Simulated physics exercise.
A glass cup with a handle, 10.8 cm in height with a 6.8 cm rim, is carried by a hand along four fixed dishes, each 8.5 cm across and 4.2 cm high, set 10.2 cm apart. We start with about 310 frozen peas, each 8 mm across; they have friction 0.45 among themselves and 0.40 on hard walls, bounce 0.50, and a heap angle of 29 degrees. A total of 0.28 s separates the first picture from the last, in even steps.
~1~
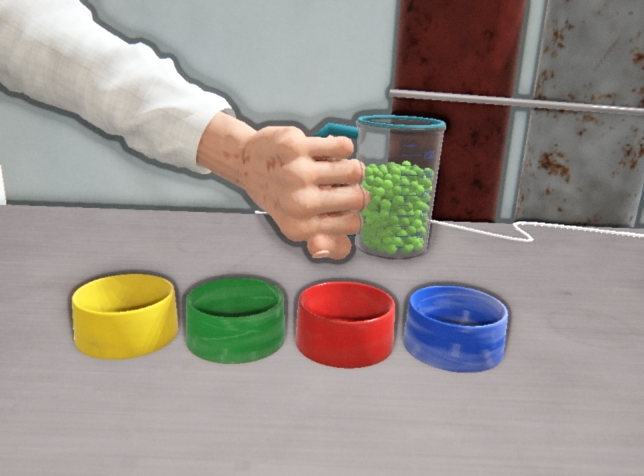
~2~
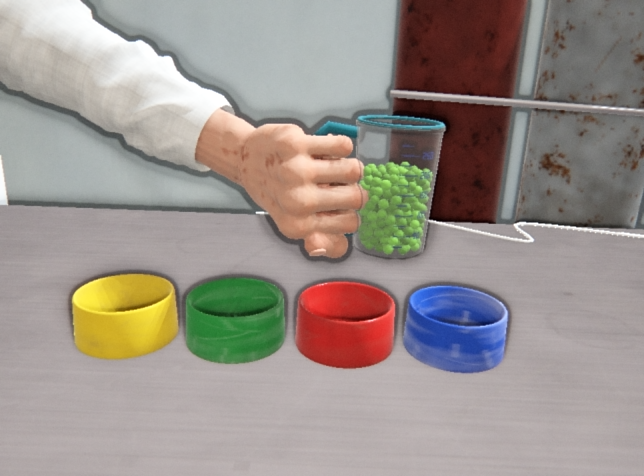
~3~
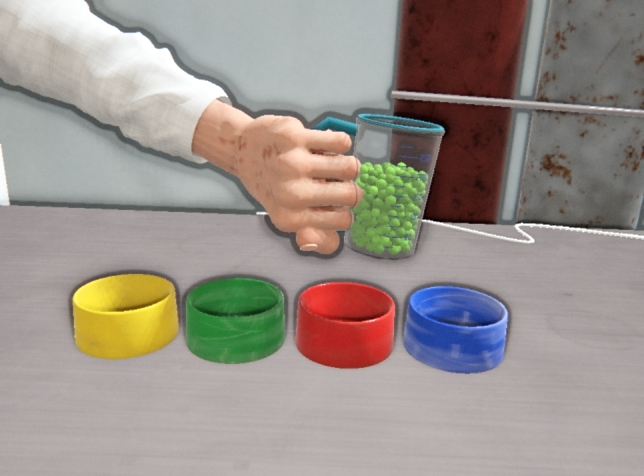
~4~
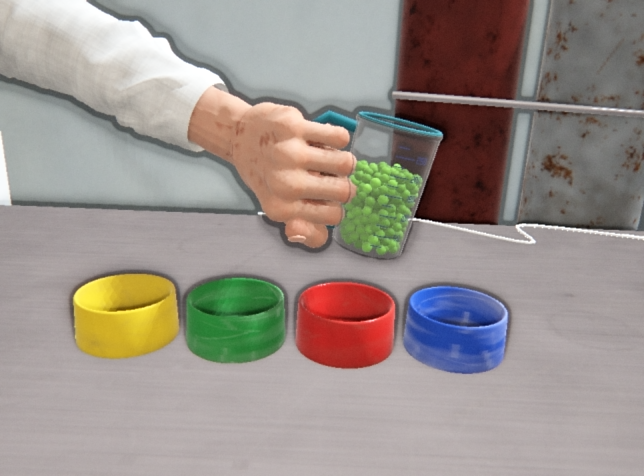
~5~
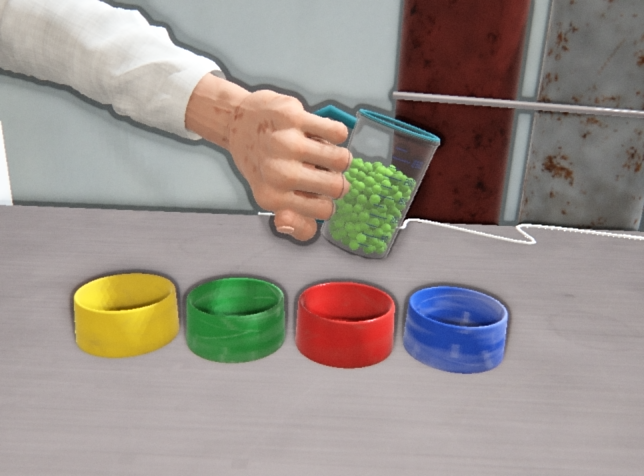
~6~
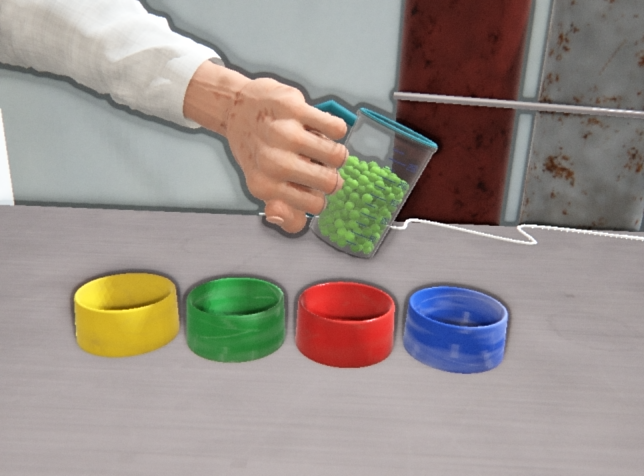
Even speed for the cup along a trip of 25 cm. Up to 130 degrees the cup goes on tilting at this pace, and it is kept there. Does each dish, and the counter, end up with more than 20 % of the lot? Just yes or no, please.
In short: Red yes, blue no, green no, yellow no, counter yes.
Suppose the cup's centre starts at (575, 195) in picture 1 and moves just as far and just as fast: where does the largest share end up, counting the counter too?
The biggest share goes to blue.
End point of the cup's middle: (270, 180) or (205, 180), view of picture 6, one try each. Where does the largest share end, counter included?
The biggest share goes to red first, then to red.
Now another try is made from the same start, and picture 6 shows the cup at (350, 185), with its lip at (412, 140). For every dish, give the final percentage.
In the end red holds 0, blue holds 0, green holds 30, yellow holds 20.
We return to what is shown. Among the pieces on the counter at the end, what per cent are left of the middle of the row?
Roughly 40 per cent of them.
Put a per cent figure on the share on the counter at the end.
Roughly 35 percent.
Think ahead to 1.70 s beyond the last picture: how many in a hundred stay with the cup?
Reading: Approx. 0 %.
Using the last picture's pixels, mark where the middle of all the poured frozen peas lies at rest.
Roughly (332, 331).
Then, 1.02 s after the last picture, tilt 128 degrees; cup holds 50 %, red 40 %.
Then, 1.70 s after the last picture, tilt 130 degrees; cup holds 0 %, red 65 %, green 5 %.
Then, 2.42 s after the last picture, tilt 130 degrees; cup holds 0 %, red 65 %, green 5 %.
In the end, red 65 %, blue 0 %, green 5 %, yellow 0 %, counter 35 %.
